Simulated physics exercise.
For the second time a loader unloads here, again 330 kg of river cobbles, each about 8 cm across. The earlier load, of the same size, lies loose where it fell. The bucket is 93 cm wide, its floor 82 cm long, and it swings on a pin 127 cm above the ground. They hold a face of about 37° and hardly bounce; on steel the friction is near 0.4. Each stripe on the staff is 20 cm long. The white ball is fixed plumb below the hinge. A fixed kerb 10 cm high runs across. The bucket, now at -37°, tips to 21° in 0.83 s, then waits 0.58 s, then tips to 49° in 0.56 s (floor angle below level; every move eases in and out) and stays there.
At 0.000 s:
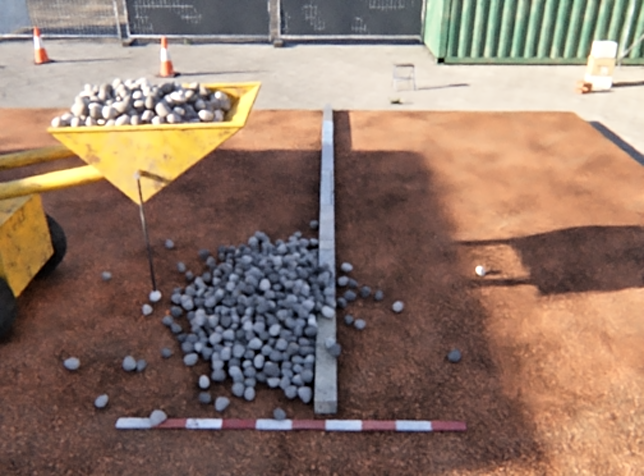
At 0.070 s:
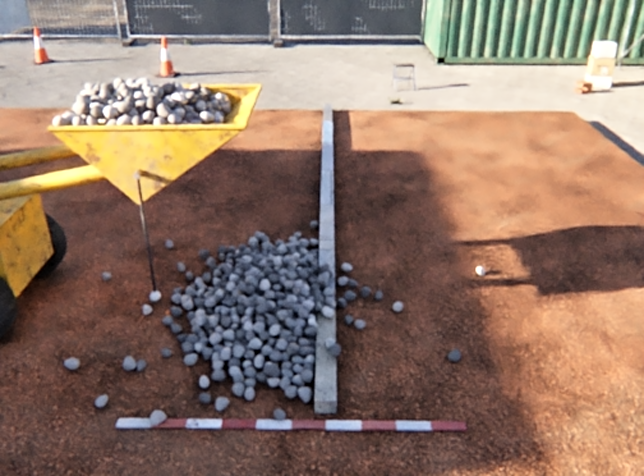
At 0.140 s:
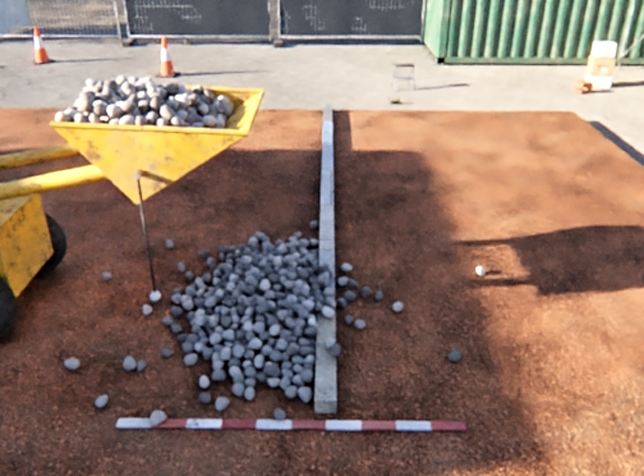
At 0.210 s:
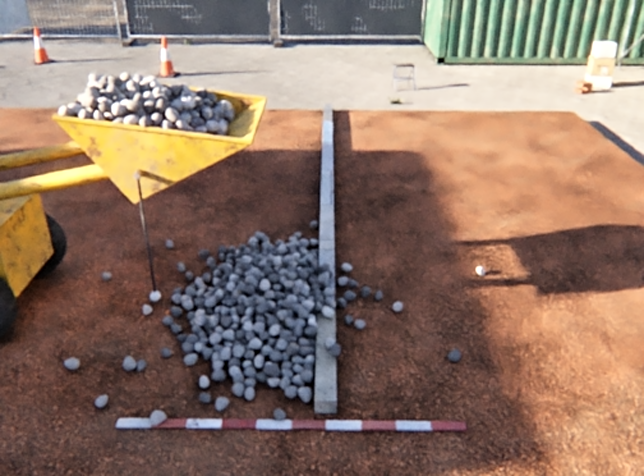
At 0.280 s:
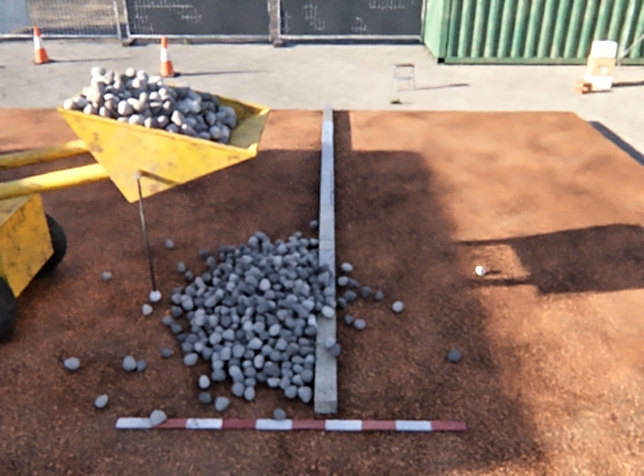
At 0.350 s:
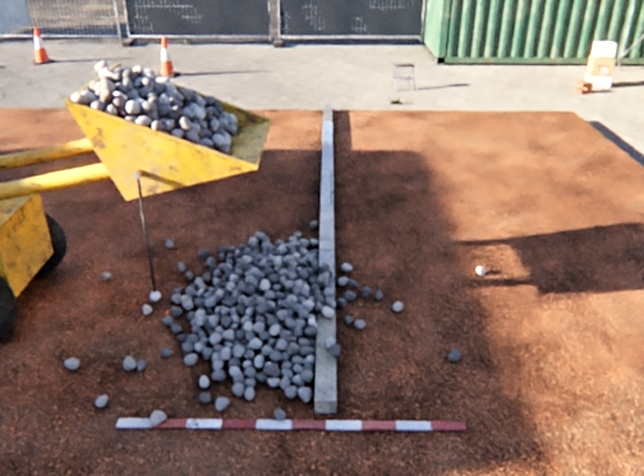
A yellow loader bucket heaped with rounded grey stones, at the left, tilts slowly and smoothly forward, its right-hand lip dipping while the stones shift slightly inside it. The view looks down from a fixed height onto reddish-brown ground before grey pavement, two orange-and-white cones, dark fencing and a green container. Below, a loose grey stone pile lies still against a pale kerb, behind a red-and-white staff.
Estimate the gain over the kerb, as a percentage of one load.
About 39 per cent.
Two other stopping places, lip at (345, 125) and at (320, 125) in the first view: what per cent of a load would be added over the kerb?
About 95 and 85 per cent.
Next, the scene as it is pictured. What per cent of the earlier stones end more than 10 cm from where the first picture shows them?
Roughly 5 per cent of them.
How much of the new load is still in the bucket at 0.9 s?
Roughly 90 per cent is still inside.
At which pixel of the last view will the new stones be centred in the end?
Around (312, 294).
After 0.6 s the floor is at 12°; in per cent of one load, 100 in the bucket, 98 on this side of the kerb, 2 over the kerb; the foremost stones are at (392, 302).
After 0.9 s the floor is at 21°; in per cent of one load, 88 in the bucket, 110 on this side of the kerb, 2 over the kerb; the foremost stones are at (392, 302).
After 2.4 s the floor is at 49°; in per cent of one load, 0 in the bucket, 159 on this side of the kerb, 42 over the kerb; the foremost stones are at (550, 316).
After 4.9 s the floor is at 49°; in per cent of one load, 0 in the bucket, 159 on this side of the kerb, 42 over the kerb; the foremost stones are at (554, 317). Net gain over the kerb, 39.
